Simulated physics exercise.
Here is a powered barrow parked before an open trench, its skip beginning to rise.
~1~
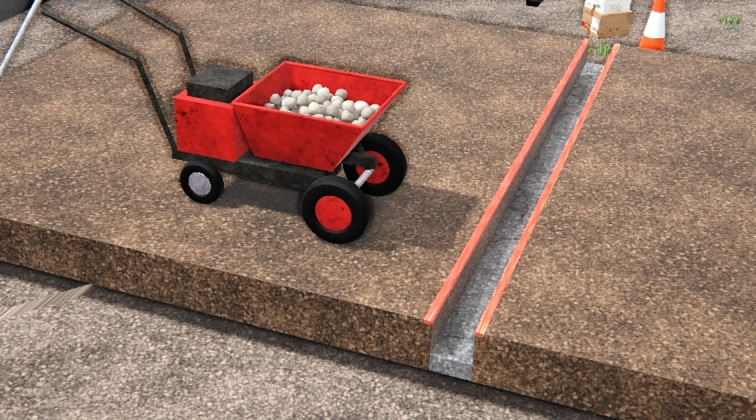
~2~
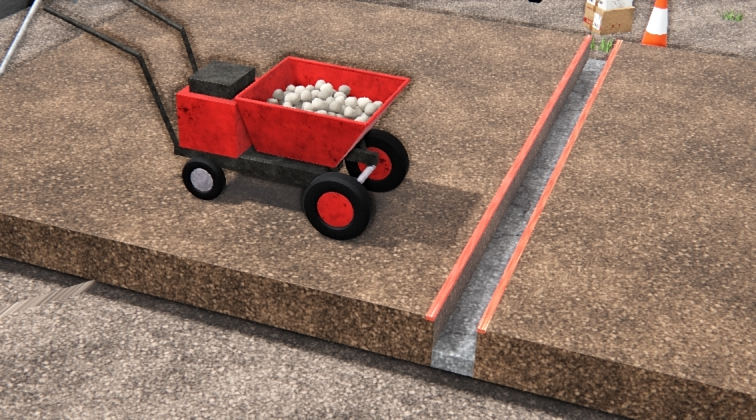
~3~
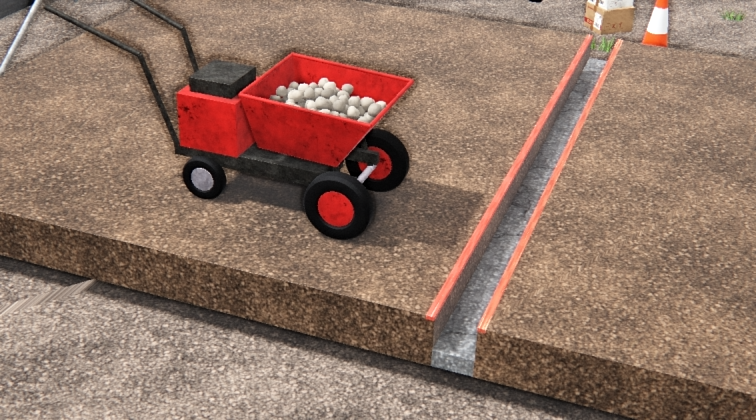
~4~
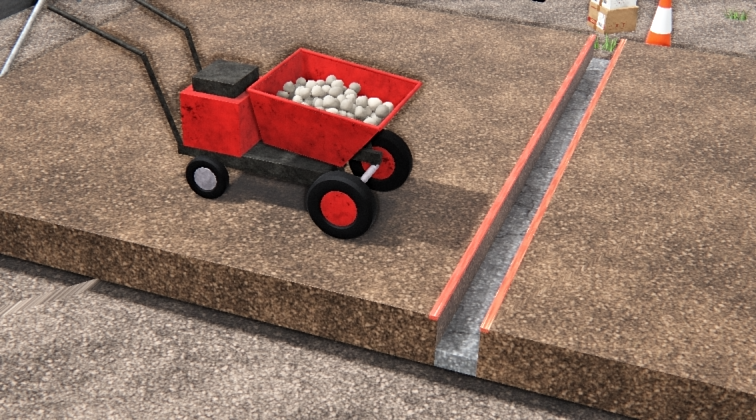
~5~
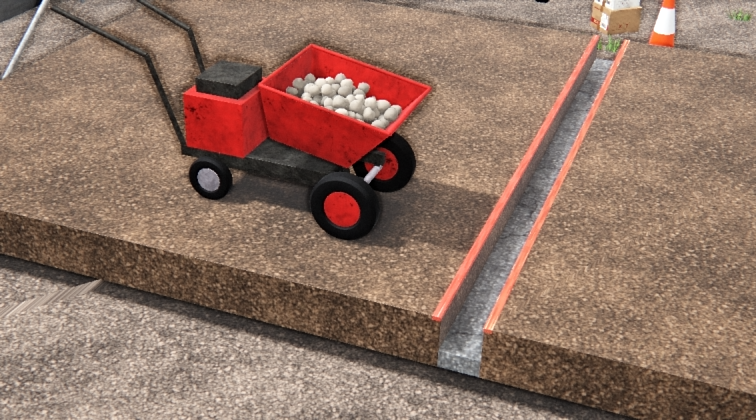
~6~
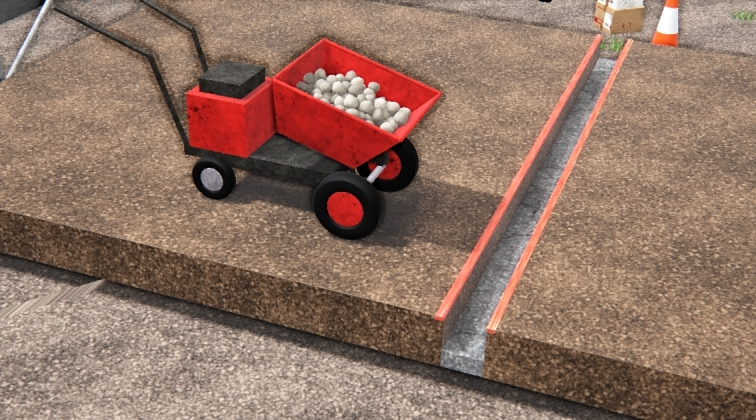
The red skip of a small wheeled barrow, loaded with pale rounded stones, starts out level and gradually tilts forward to the right, while the wheels stay in place on brown ground beside a narrow trench edged with orange-red strips.
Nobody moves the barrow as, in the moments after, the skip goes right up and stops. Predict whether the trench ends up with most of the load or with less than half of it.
Largely in.
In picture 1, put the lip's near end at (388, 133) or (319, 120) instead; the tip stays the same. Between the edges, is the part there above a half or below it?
The bulk / a minority.
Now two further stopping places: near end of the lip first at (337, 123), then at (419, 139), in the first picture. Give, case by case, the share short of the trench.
The first stop gives 60 per cent; the second gives 0 per cent.
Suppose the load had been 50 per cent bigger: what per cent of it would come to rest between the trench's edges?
I'd put it at about 60 per cent.
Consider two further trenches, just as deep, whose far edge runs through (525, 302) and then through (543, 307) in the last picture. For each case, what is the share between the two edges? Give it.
In order, some 70 and some 70 percent.
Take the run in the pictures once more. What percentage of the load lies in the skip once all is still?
About 5 in a hundred.
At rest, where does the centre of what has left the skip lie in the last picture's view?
Roughly at (498, 249), give or take.
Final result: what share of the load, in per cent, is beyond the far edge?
Near 0 %.
Just after the last frame, skip tipped steeply; every one in the skip.
A moment on, skip tipped right over; the larger part in the skip; about a tenth short of the trench; just a few in or heaped over the trench; just a few falling.
Further on, skip tipped right over; roughly a quarter in the skip; roughly a quarter short of the trench; roughly half in or heaped over the trench; just a few beyond it.
When it is over, skip tipped right over; about a tenth in the skip; roughly a quarter short of the trench; roughly two thirds in or heaped over the trench; just a few beyond it.
